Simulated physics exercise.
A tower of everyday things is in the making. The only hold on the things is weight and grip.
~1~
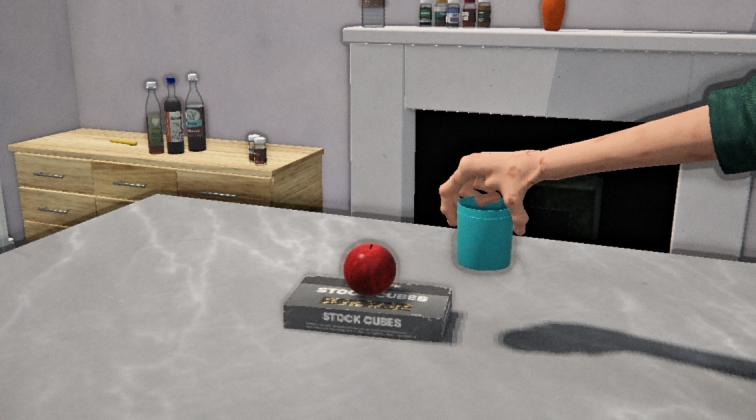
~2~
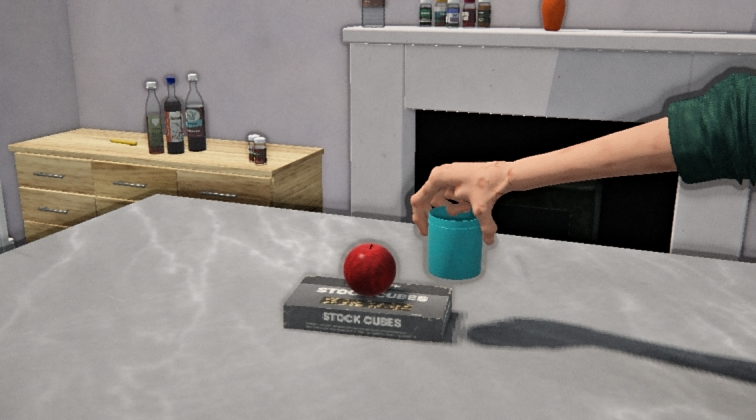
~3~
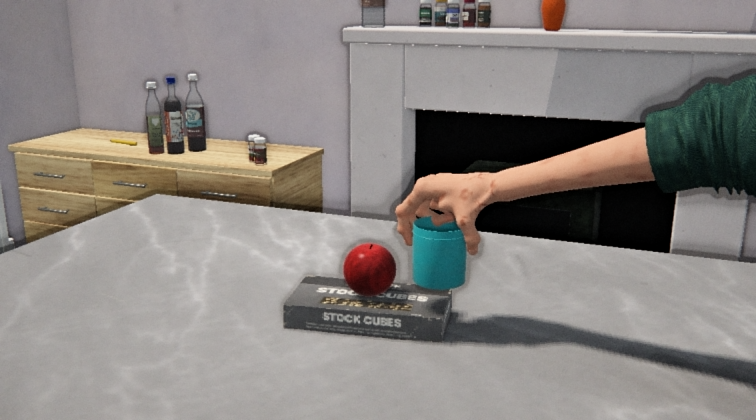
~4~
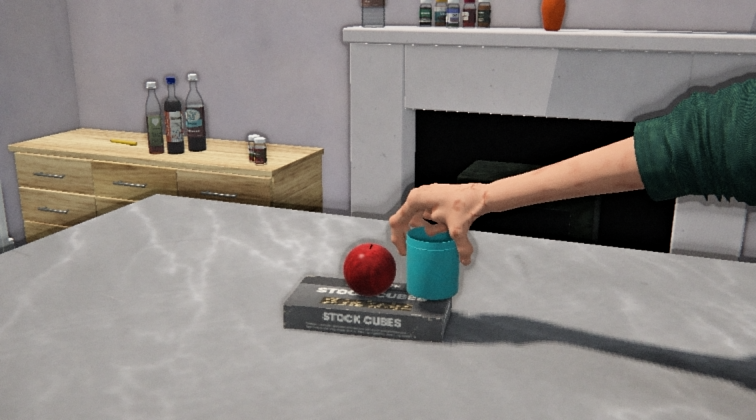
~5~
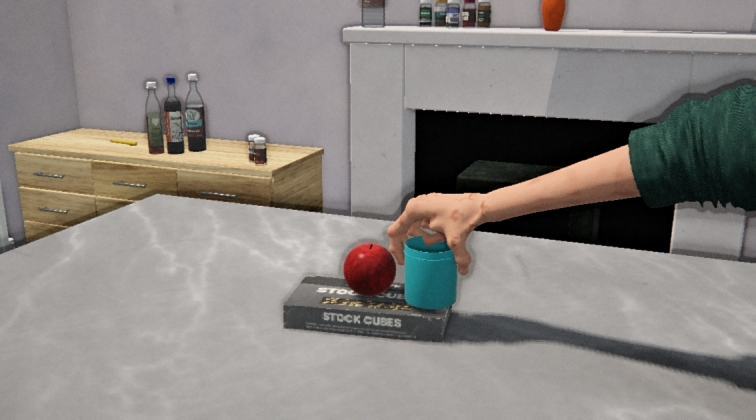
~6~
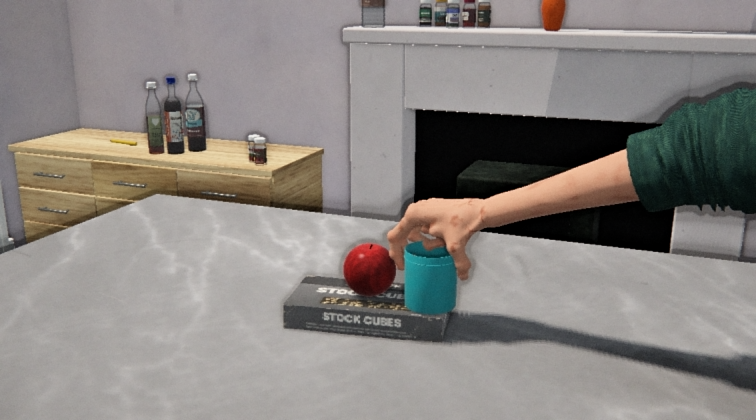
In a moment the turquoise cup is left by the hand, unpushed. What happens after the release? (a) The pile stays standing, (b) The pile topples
a, the pile stays standing.
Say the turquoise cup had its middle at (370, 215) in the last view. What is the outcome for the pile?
The pile then goes over.
Then, 0.50 s later than the last frame, all is still.
Then, 1.30 s later than the last frame, turquoise cup resting near (431, 277).
When it is over, all 3 as before. End places, in pixels of the last picture, turquoise cup near (431, 277). The pile keeps its balance.
